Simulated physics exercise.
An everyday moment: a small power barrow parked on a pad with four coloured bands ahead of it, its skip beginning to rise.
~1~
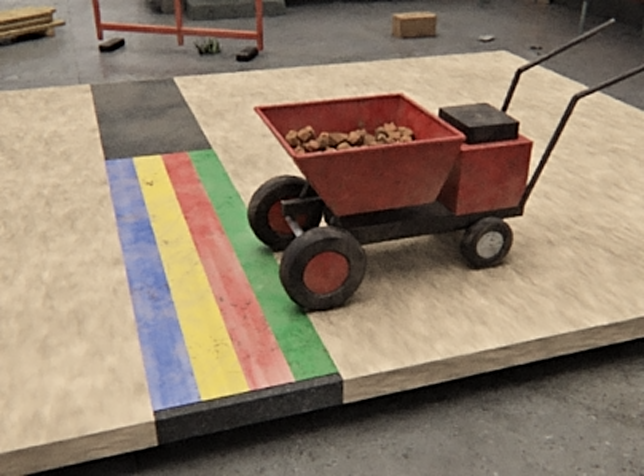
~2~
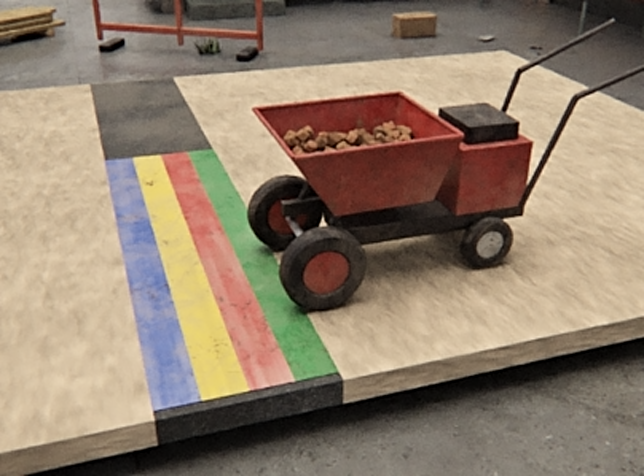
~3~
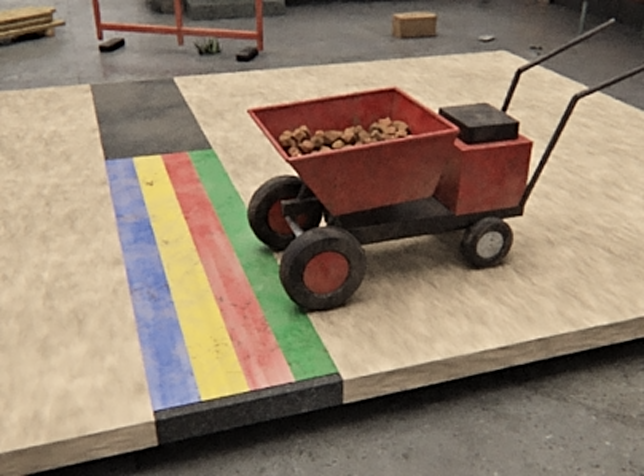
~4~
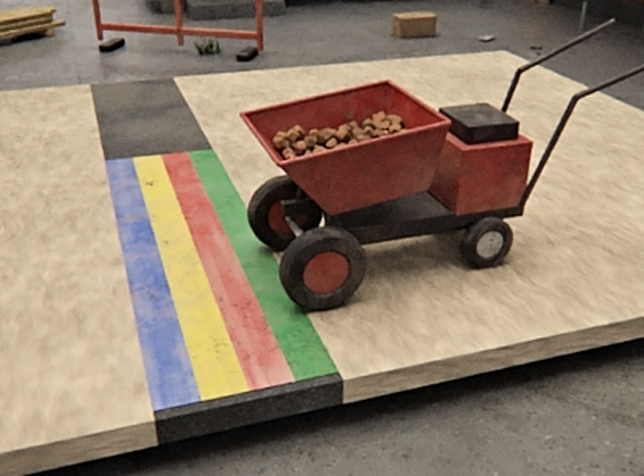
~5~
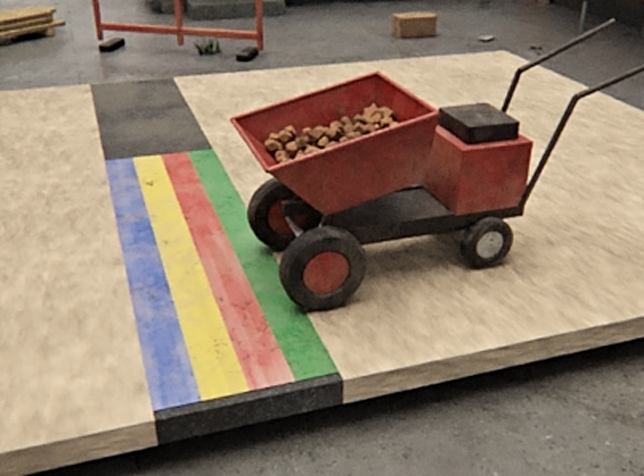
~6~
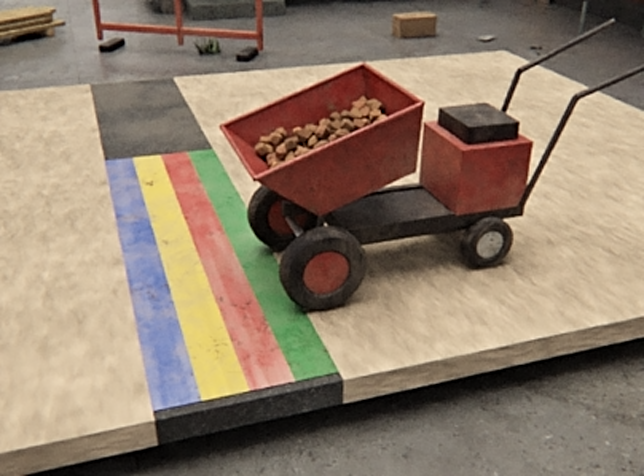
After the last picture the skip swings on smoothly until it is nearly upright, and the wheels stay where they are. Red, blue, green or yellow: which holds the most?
The blue one gets the largest share.
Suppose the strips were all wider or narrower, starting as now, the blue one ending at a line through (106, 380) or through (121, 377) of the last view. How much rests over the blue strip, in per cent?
Roughly 40 per cent, and 40 per cent.
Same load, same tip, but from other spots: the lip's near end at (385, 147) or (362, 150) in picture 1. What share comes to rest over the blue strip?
The first gives 10 %, the second 20 %.
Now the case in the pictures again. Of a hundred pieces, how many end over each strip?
Green strip near 0; red strip near 0; yellow strip near 20; blue strip near 40.
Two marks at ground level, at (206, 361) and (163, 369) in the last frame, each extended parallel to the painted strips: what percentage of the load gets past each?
Near 80 % and 50 %.
Soon after the last picture, skip tipped steeply; all in the skip.
A little later, skip tipped right over; most in the skip; a stray few over the yellow strip; a small part over the blue strip; a stray few off the paint.
Later still, skip tipped right over; about a quarter in the skip; a small part over the yellow strip; about a third over the blue strip; about a third off the paint.
By the end, skip tipped right over; a small part in the skip; none over the green strip; a stray few over the red strip; about a quarter over the yellow strip; about a third over the blue strip; about a third off the paint.
